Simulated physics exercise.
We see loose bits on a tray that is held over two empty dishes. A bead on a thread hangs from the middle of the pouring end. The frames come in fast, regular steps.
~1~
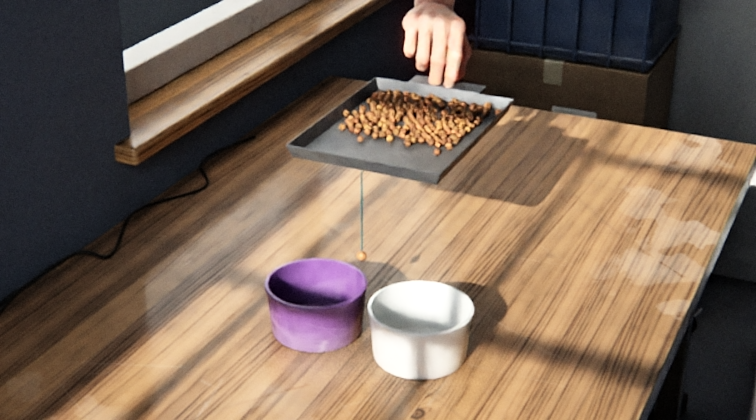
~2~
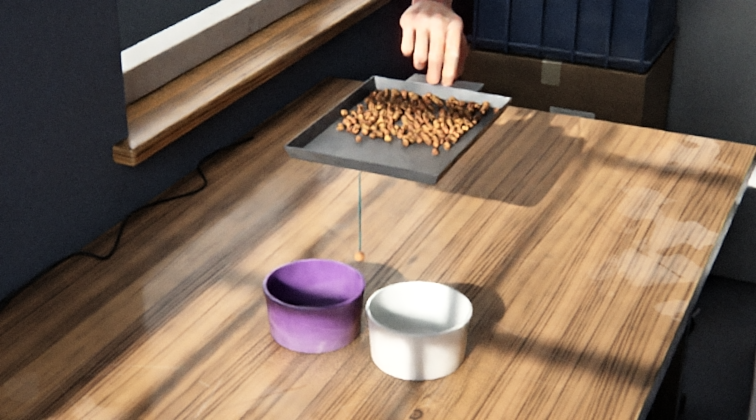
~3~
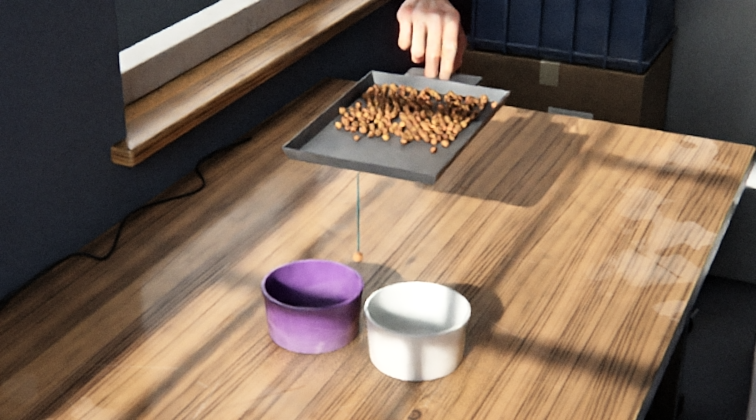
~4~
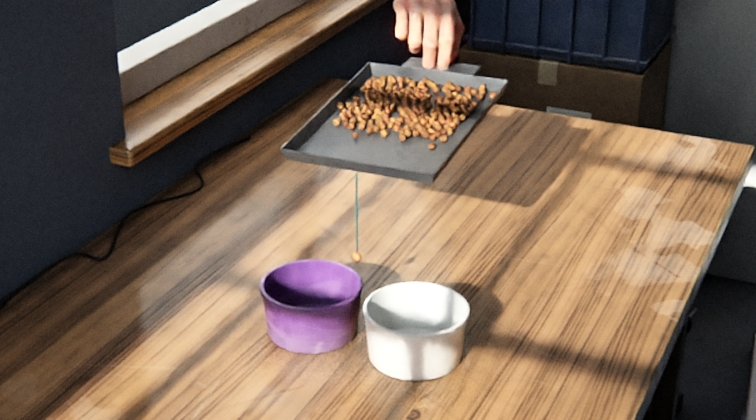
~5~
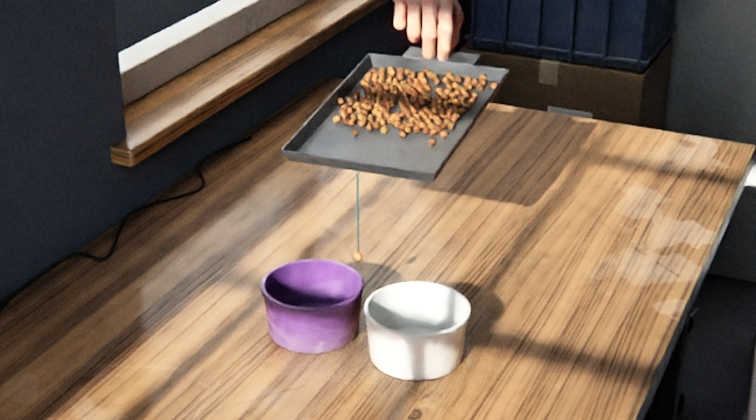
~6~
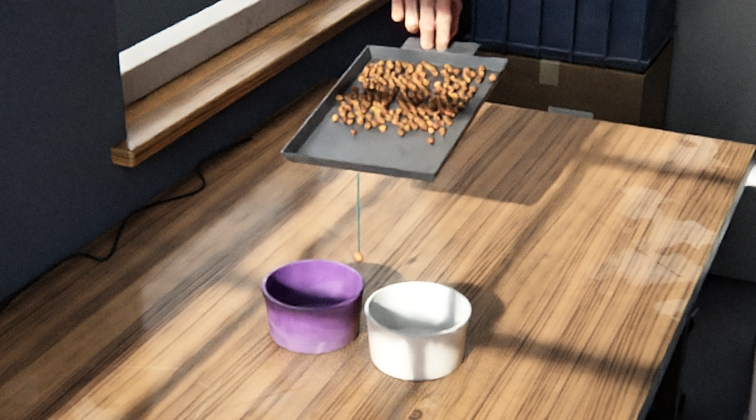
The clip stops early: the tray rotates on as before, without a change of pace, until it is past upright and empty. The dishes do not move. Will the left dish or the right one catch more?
It favours the left-hand dish.
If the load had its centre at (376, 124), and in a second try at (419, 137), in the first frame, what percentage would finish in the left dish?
In turn 70 and 70 in a hundred.
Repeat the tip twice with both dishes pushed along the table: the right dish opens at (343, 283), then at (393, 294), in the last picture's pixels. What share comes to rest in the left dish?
The first gives 30 %, the second 80 %.
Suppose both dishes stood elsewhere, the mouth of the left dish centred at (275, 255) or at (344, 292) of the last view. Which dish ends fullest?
One: The left-hand dish. Two: The left-hand dish.
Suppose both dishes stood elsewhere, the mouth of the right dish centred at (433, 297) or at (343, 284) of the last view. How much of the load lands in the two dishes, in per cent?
In turn 70 and 90 in a hundred.
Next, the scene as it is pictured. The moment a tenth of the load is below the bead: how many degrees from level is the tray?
At some 45 degrees.
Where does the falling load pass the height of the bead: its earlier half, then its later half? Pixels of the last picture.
Around (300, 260) and then (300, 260).
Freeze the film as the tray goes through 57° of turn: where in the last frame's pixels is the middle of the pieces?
Roughly at (328, 156).
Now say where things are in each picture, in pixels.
In the first frame, corners of the pouring end near (293, 144) and (437, 171), level; middle of the load near (412, 117), cereal balls; left dish near (294, 324); right dish near (400, 351); bead on its thread near (362, 256).
In the second frame, corners of the pouring end near (291, 145) and (435, 172), level; middle of the load near (410, 116).
In the third frame, corners of the pouring end near (289, 146) and (433, 172), tipped barely, lowest at the left corner; middle of the load near (408, 113).
In the fourth frame, corners of the pouring end near (287, 147) and (431, 171), tipped a little, lowest at the left corner; middle of the load near (406, 106).
In the fifth frame, corners of the pouring end near (288, 148) and (431, 170), tipped a little, lowest at the left corner; middle of the load near (406, 100).
In the sixth frame, corners of the pouring end near (288, 150) and (431, 170), tipped a little, lowest at the left corner; middle of the load near (404, 95); left dish near (291, 326); right dish near (398, 352).
Shortly afterwards, tray tipped steeply; the bulk on the tray; a little in the left dish; a little outside both; only a few in the air.
Next, tray tipped right over; only a few in the right dish; near two thirds in the left dish; near a quarter outside both; only a few in the air.
Some moments later, tray tipped past a quarter turn; only a few in the right dish; near two thirds in the left dish; near a quarter outside both.
In the end, tray tipped past a quarter turn; only a few in the right dish; near two thirds in the left dish; near a quarter outside both.
